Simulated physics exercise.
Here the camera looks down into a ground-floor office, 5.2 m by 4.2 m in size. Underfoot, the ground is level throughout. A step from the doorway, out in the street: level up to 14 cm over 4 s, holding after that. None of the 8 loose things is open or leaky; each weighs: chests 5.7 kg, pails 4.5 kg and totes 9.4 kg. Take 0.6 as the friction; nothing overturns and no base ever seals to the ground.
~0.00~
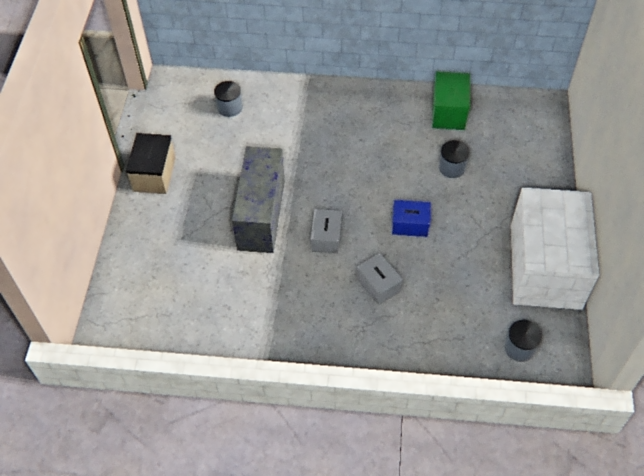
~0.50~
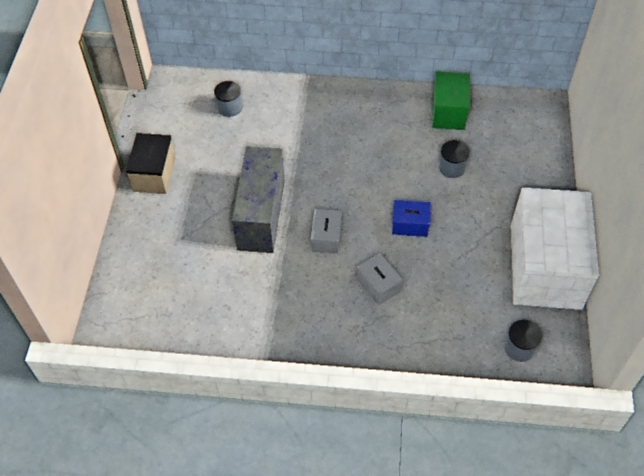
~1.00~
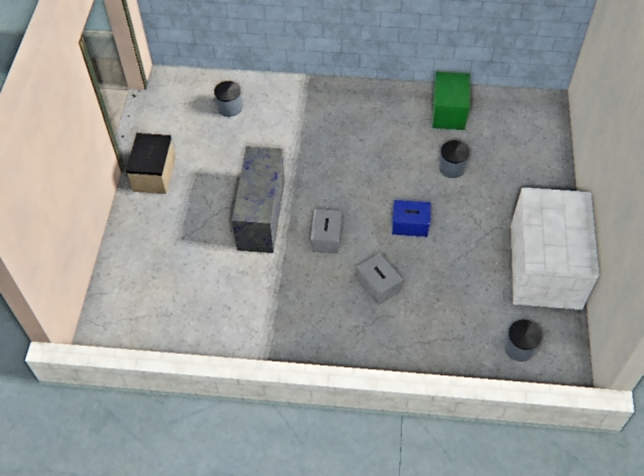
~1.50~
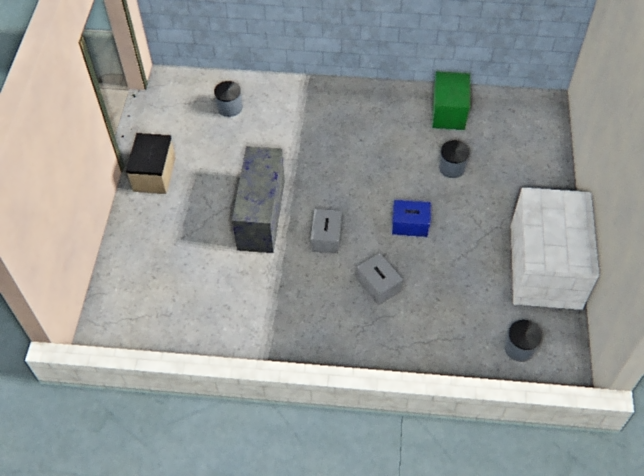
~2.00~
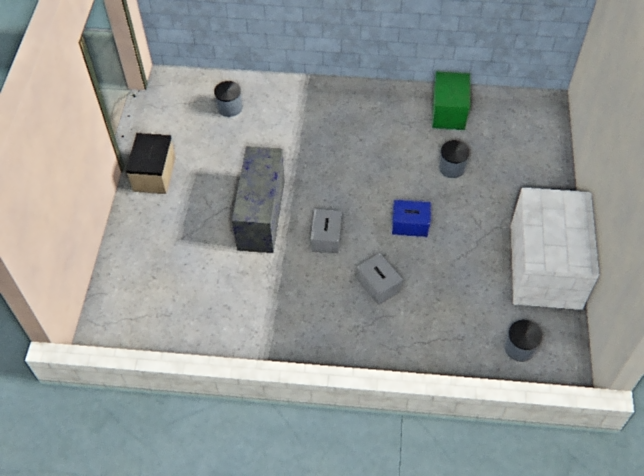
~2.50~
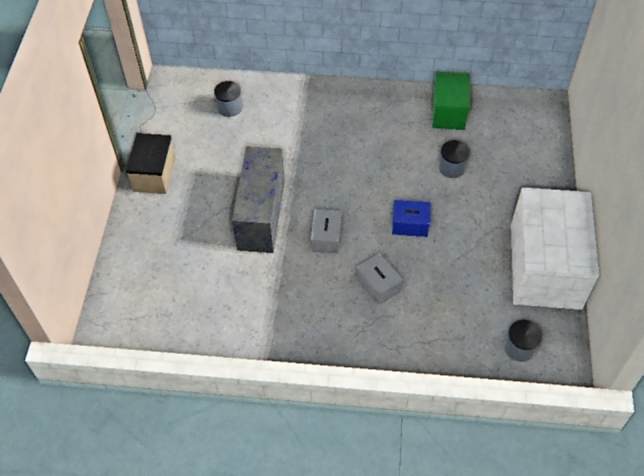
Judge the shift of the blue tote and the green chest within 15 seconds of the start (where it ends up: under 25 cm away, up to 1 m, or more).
Outcome: The blue tote is basically where it began, the green chest is far from its start.
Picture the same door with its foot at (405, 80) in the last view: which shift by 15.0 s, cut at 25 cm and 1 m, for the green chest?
Then the green chest gets carried off.
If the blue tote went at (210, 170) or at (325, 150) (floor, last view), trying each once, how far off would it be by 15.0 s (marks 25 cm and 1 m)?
Run 1 - in place; run 2 - in place.
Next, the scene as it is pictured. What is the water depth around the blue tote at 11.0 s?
About 3 cm.
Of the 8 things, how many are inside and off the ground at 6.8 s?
Total: 0.
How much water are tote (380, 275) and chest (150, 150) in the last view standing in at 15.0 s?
Depth approx. 4 cm / 3 cm.
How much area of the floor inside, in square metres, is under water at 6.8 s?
Close to 11.0 m2, I'd say.
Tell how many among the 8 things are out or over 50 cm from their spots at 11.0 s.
I make it 2.
After 3.5 s the blue tote is near (412, 212), 0.0 m from its start, aground; the green chest is near (453, 89), 0.0 m from its start, aground; 0 afloat.
After 6.8 s the blue tote is near (412, 212), 0.0 m from its start, aground; the green chest is near (459, 89), 0.1 m from its start, aground; 0 afloat.
After 11.0 s the blue tote is near (412, 212), 0.0 m from its start, aground; the green chest is near (564, 117), 1.3 m from its start, afloat; 1 afloat.
After 15.0 s the blue tote is near (412, 212), 0.0 m from its start, aground; the green chest is near (518, 180), 1.5 m from its start, afloat; 3 afloat.
